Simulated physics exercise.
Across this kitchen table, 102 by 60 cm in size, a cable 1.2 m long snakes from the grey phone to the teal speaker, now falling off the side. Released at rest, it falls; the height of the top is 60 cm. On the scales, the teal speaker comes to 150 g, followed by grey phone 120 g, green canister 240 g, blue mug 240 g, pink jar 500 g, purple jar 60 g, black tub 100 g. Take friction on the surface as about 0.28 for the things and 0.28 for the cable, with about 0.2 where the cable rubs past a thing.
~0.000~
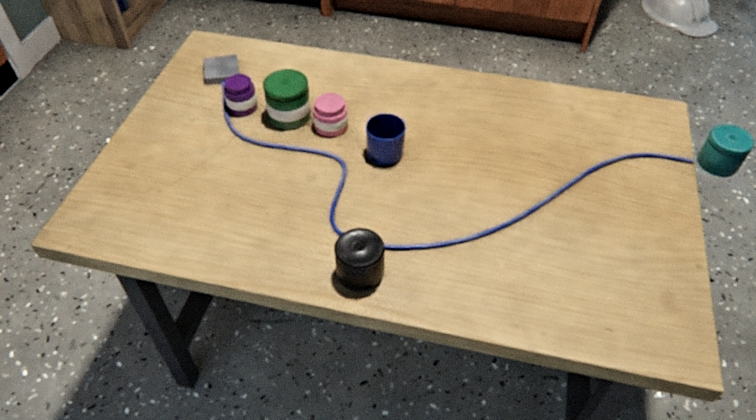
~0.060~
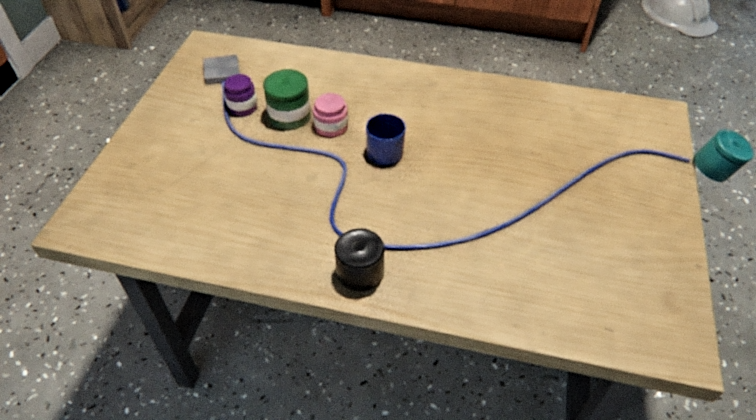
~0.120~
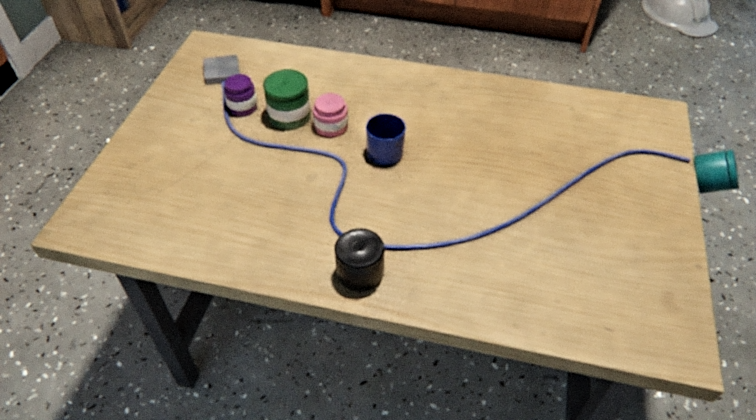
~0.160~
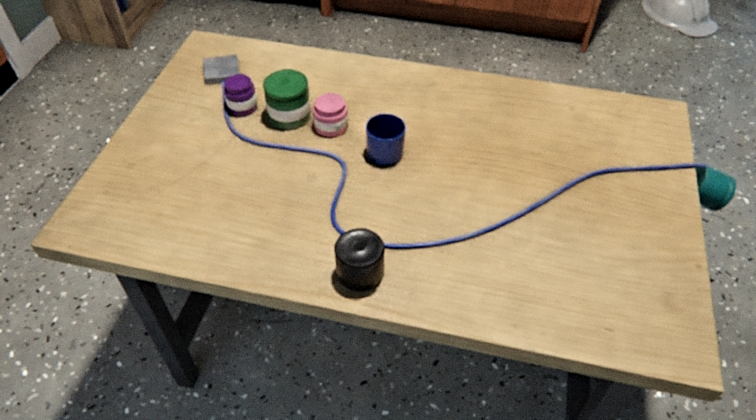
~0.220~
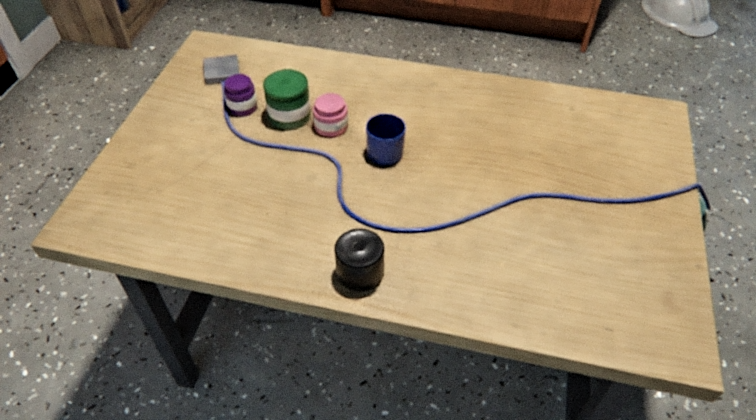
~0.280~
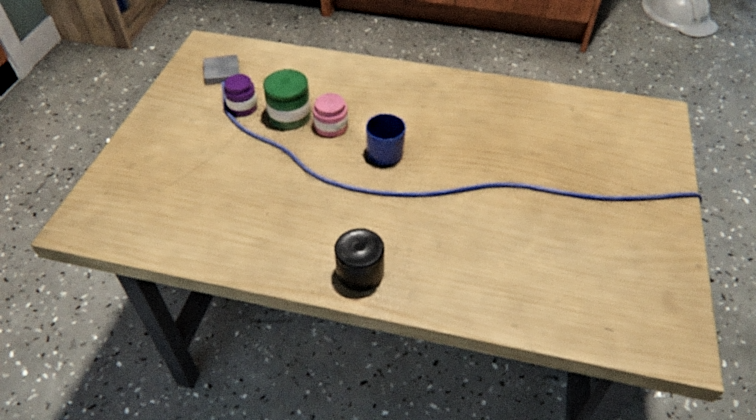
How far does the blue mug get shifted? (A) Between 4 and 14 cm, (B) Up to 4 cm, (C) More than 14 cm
The answer is B.
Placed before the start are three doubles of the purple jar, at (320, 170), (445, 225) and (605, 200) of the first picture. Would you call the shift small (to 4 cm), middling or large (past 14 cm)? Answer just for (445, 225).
Net shift there: A lot.
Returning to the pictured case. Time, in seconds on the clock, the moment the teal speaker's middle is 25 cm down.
It happens at 0.30 seconds on the clock.
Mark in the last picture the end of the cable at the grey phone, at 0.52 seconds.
(267, 122) or thereabouts.
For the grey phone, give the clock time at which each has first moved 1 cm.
About: Grey phone 0.34 s.
After 0.5 s, the cable's tail end at (267, 122); blue mug 1 cm off its start, purple jar 17 cm off its start, grey phone 16 cm off its start.
After 0.7 s, the cable's tail end at (321, 173); blue mug 1 cm off its start, grey phone 34 cm off its start, purple jar 23 cm off its start.
After 1.0 s, the cable's tail end at (359, 205); blue mug 1 cm off its start at (389, 123), grey phone 43 cm off its start at (335, 200), purple jar 23 cm off its start at (343, 40).
After 1.2 s, the cable's tail end at (362, 207); blue mug 1 cm off its start, grey phone 43 cm off its start, purple jar 23 cm off its start.
After 2.4 s, the cable's tail end at (362, 207); blue mug 1 cm off its start at (389, 123), grey phone 43 cm off its start at (339, 202), purple jar 23 cm off its start at (343, 41), teal speaker over the edge.
